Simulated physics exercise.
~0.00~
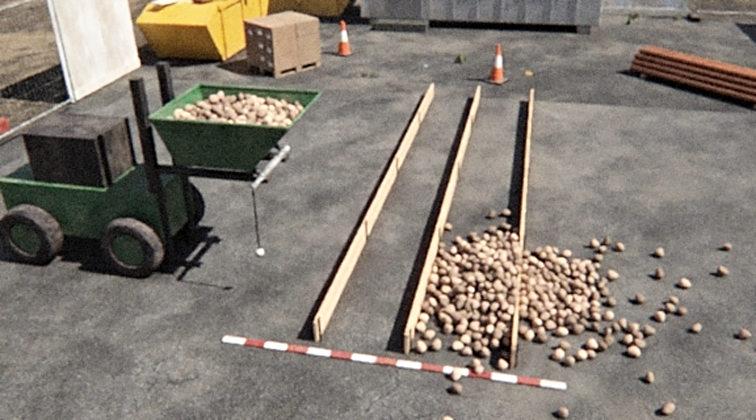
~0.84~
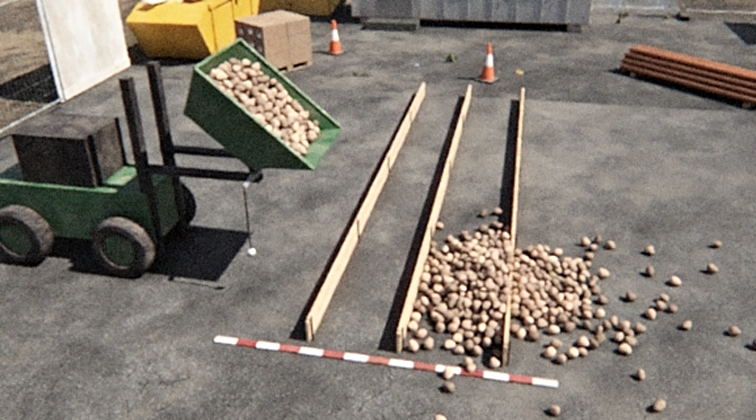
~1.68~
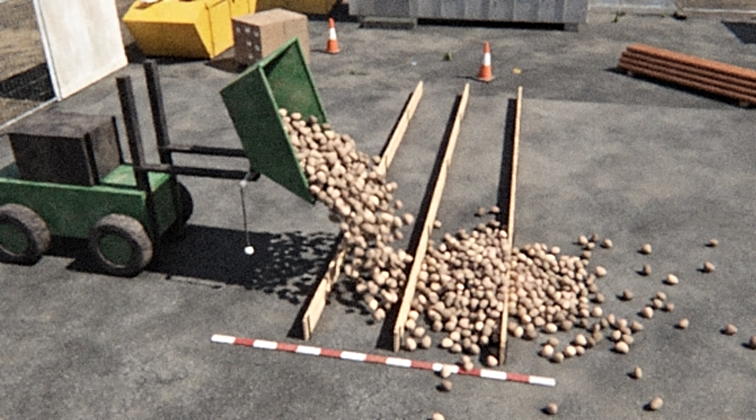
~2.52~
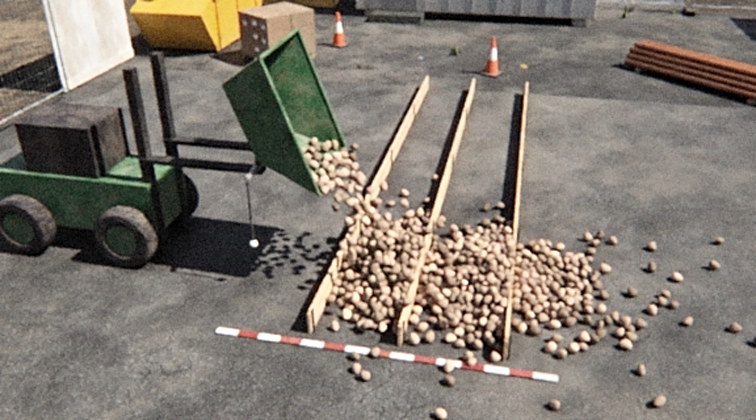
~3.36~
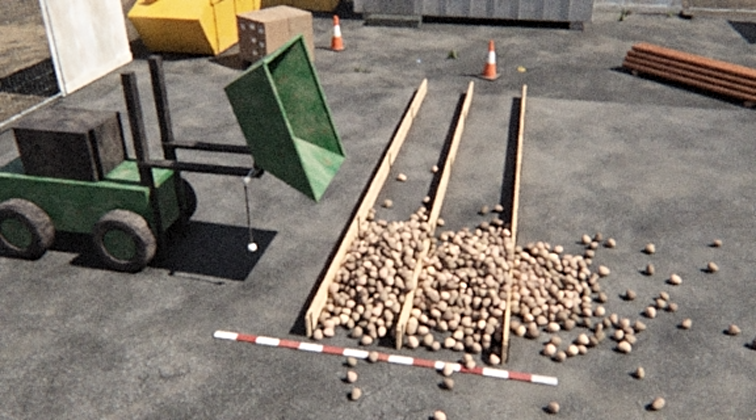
A small green fork truck stands at the left of a sunlit tarmac yard, seen from above, holding up a green skip full of brown, potato-like stones. Three long boards form two bays to its right, with an earlier heap lying loose in the far bay and beyond the last board, behind a red and white striped pole. The skip tips steeply to the right, and its stones pour into the near bay, a few spilling over into the far one. It jerks back slightly and forward again, shedding the last stones. It ends empty and steeply tilted, with both bays heaped.
